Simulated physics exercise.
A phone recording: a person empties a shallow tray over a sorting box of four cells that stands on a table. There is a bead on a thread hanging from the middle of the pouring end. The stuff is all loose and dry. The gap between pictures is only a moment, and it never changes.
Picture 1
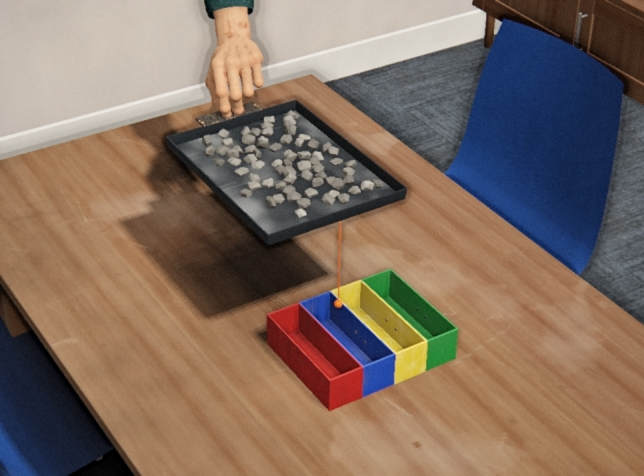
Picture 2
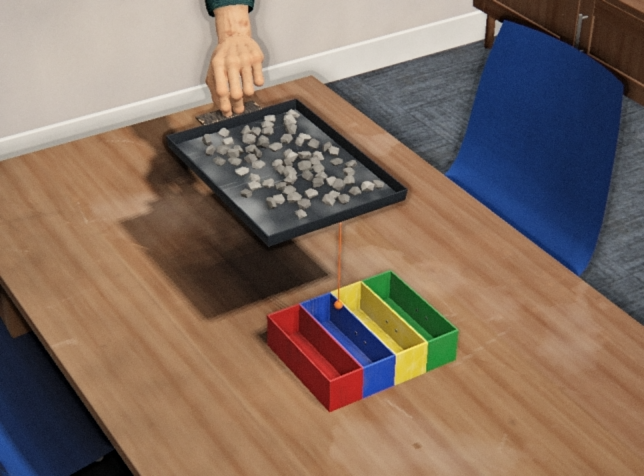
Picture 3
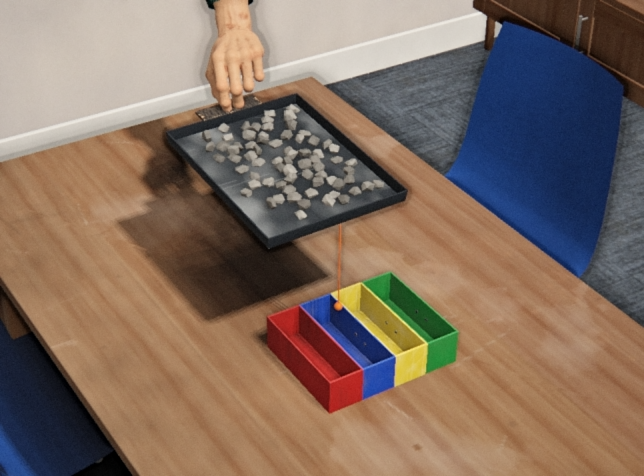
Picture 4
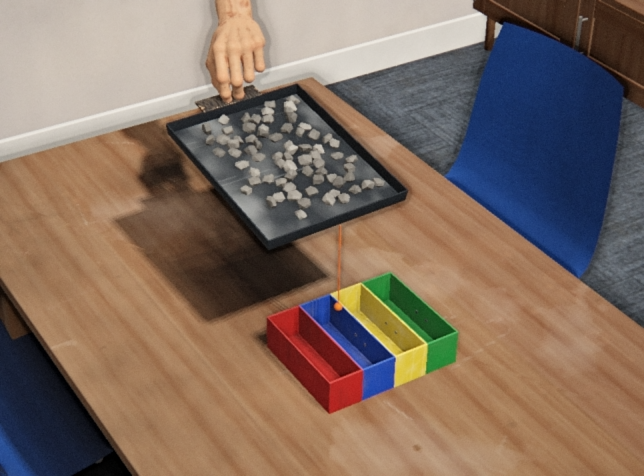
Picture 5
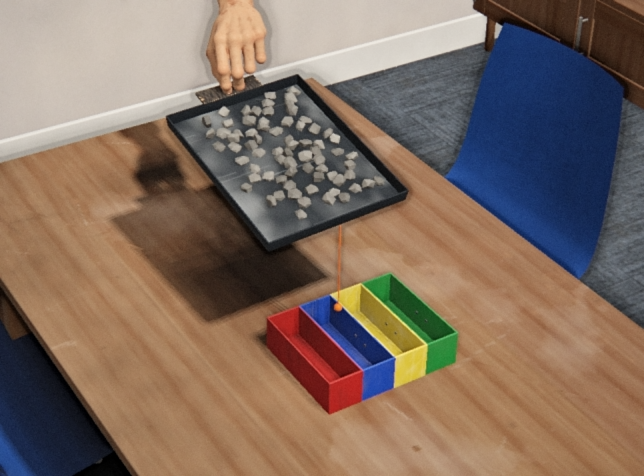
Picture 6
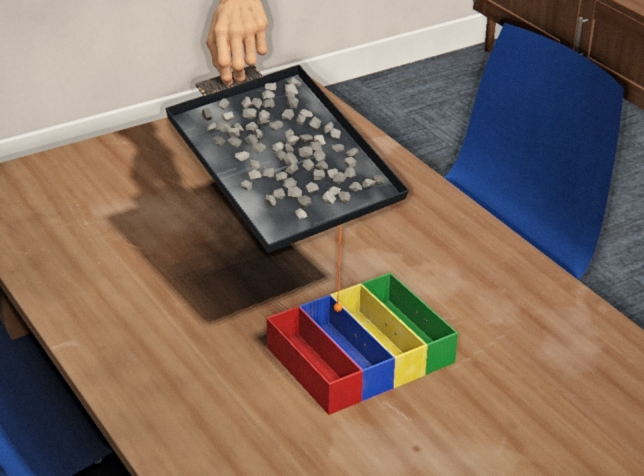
On a wooden table, a hand holds a dark shallow tray of grey gravel above a sorting box with red, blue, yellow and green cells, then gradually raises the tray's far end while its near left corner dips slightly.
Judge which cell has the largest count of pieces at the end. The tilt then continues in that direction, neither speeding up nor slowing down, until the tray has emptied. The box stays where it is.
Largest count: Red.
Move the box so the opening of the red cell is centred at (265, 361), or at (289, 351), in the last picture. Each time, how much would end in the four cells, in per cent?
First case 100 in a hundred, second case 90 in a hundred.
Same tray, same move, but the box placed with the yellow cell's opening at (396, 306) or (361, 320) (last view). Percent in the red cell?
First placement: Some 20 %; second placement: Some 40 %.
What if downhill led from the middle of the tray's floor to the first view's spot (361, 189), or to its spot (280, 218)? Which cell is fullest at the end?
In order, it comes out as green and the red one.
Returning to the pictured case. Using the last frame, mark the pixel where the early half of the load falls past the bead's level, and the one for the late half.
Roughly at (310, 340) first, and then at (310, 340).
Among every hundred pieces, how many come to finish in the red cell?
It comes to about 50 per cent of the load.
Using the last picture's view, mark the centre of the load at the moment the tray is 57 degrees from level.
Around (311, 206).
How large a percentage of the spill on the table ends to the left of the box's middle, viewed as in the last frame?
90 per cent, roughly.
Soon, tray tipped steeply; nearly all on the tray; a stray few falling or outside the box.
A while on, tray tipped right over; about half on the tray; about a quarter in the red cell; a small part in the blue cell; a stray few in the yellow cell; about a quarter falling or outside the box.
Towards the end, tray tipped past a quarter turn; about half in the red cell; a small part in the blue cell; a small part in the yellow cell; about a third falling or outside the box.
Finally, tray tipped past a quarter turn; about half in the red cell; a small part in the blue cell; a small part in the yellow cell; none in the green cell; about a third outside the box.
